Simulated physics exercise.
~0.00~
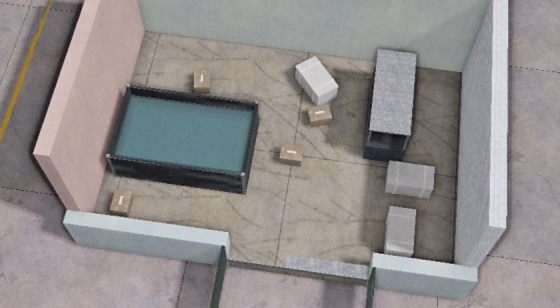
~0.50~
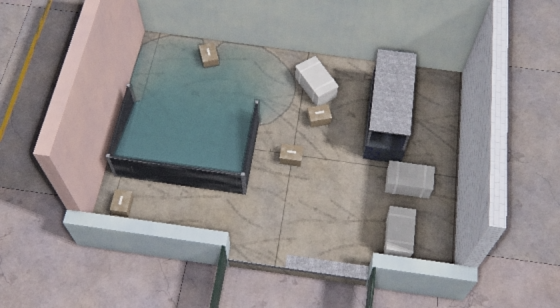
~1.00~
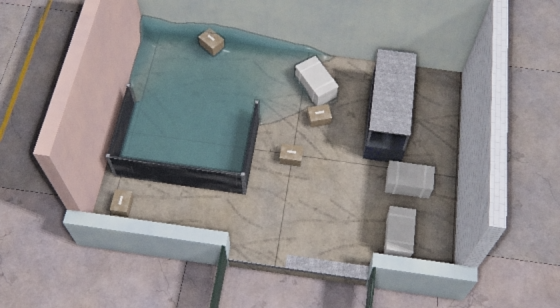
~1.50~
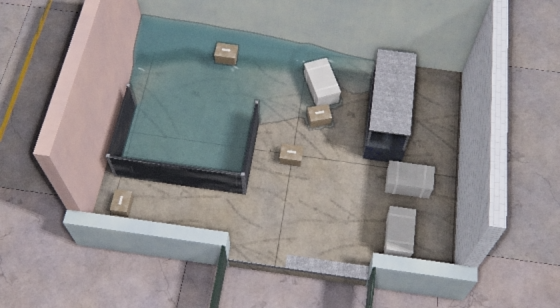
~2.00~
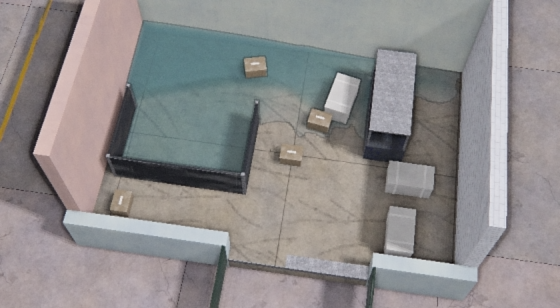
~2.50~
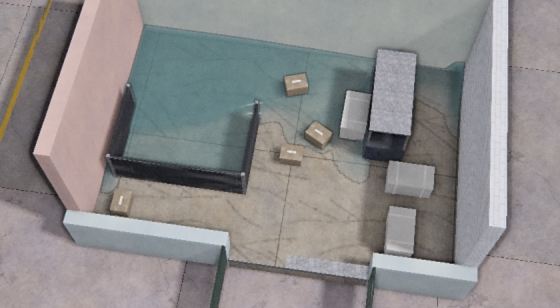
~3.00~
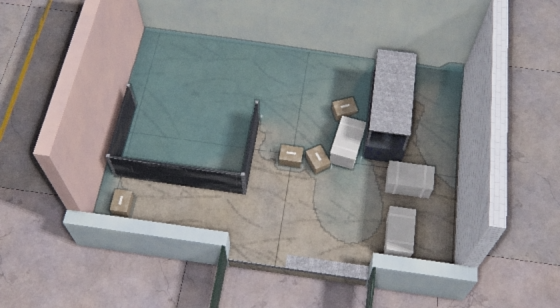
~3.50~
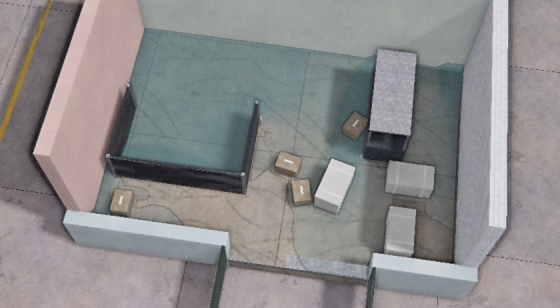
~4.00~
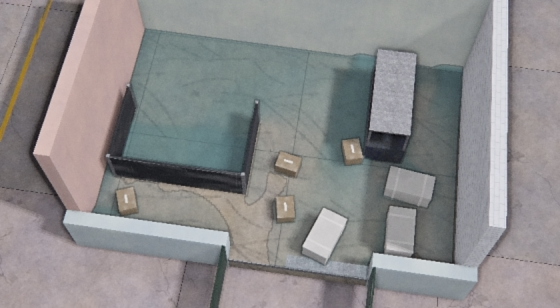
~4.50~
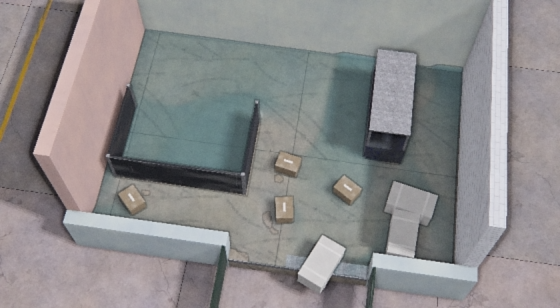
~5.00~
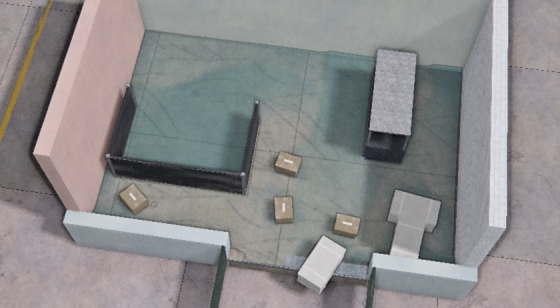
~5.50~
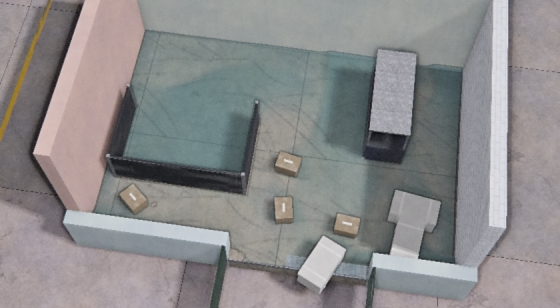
The clip opens on a walled bay seen from above, with a dark-framed tank of teal water at left and brown boxes, pale crates and a tall grey unit around it. The tank's back side gives way, and water spreads to the rear wall, nudging a box backward before carrying it right. The flow pushes a white crate against the grey unit, then sweeps it toward the front opening, while another box slides forward. As shallow water covers the floor, a right-hand crate shifts against its neighbour and the front-left box turns slightly. Finally, everything settles, the white crate resting in the opening.
